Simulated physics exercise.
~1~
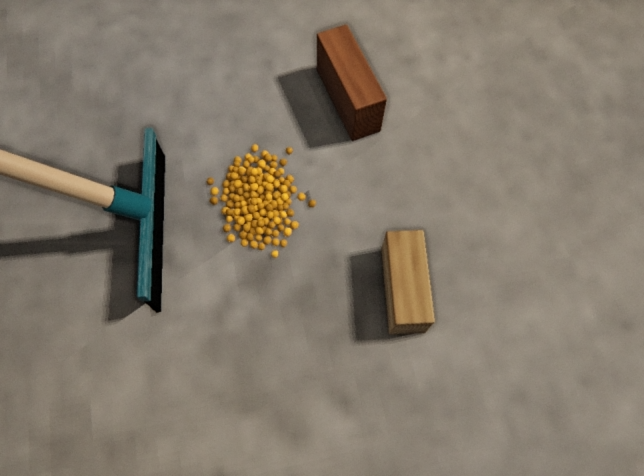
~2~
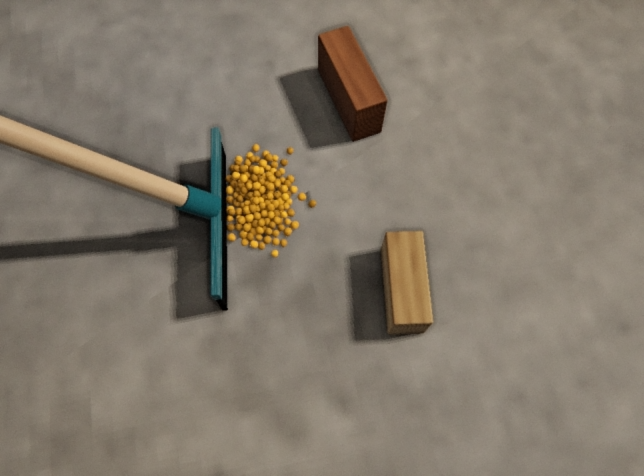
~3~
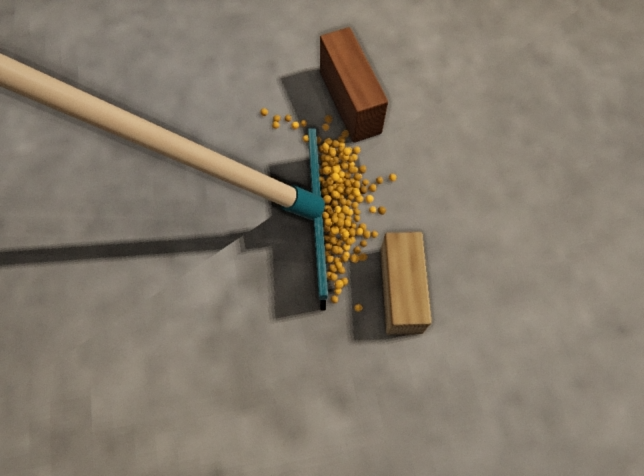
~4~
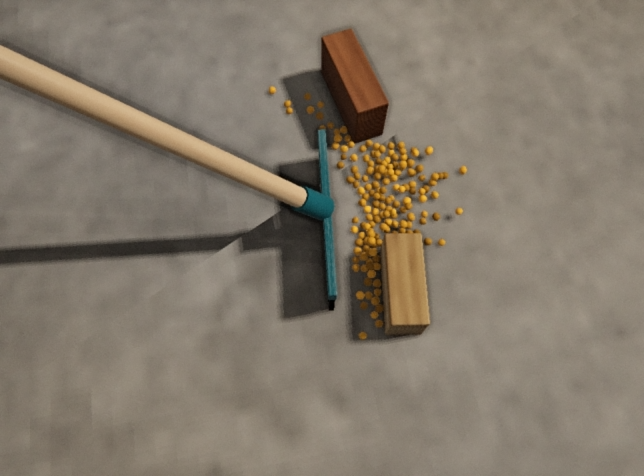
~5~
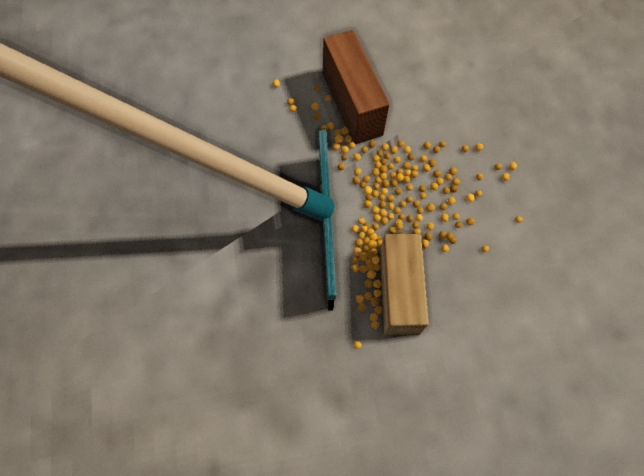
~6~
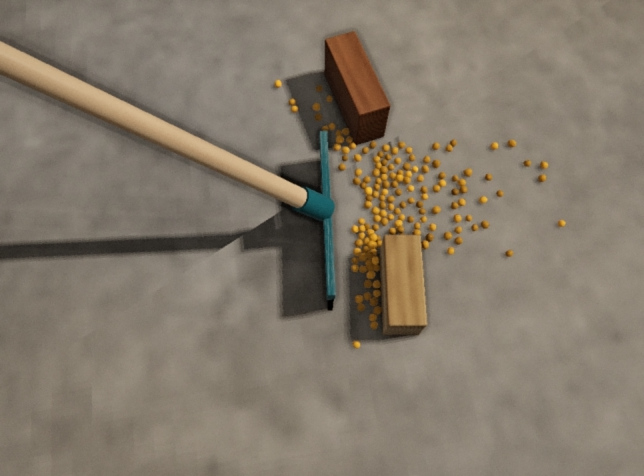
A squeegee pushes yellow kernels right, and many scatter through the gap between two blocks.
